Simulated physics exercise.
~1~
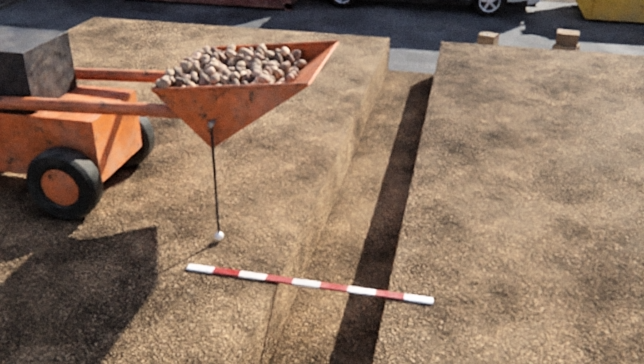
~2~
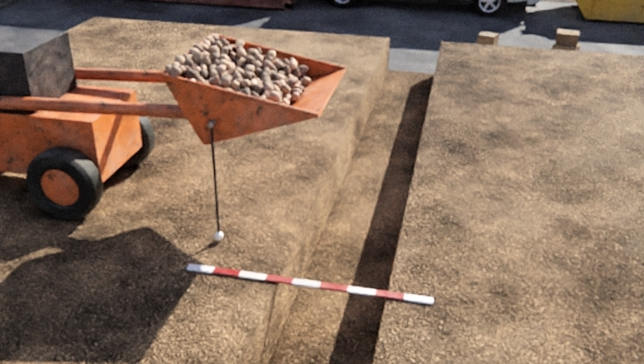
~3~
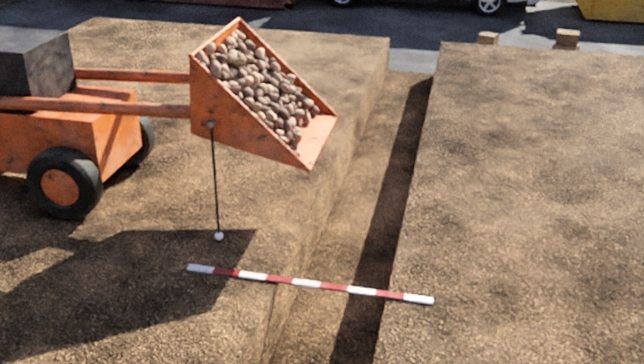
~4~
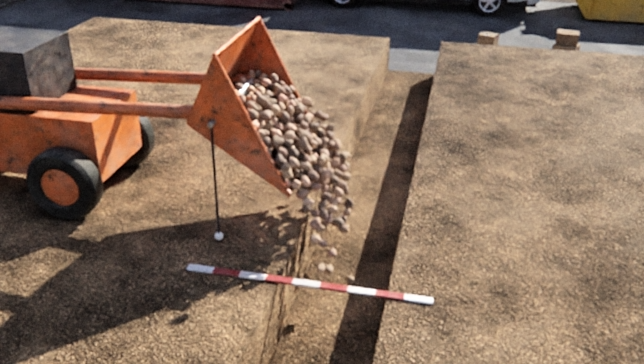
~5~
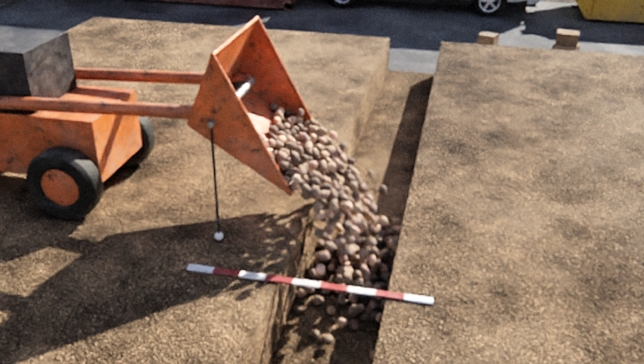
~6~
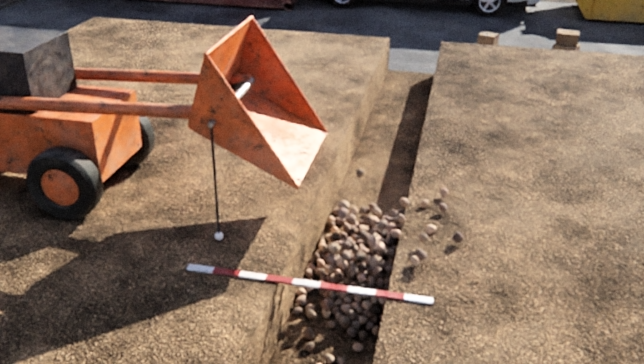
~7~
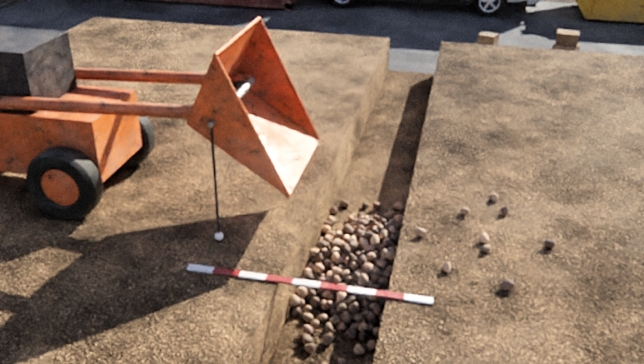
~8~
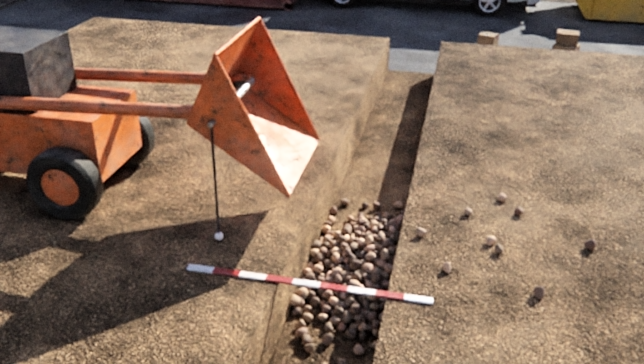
In this clip, an orange loader on the left tips its bucket of rounded stones forward, pouring them into a trench beside a red-and-white staff. The emptied bucket stays tilted, with most stones piled in the trench and a few scattered on the ground to the right.
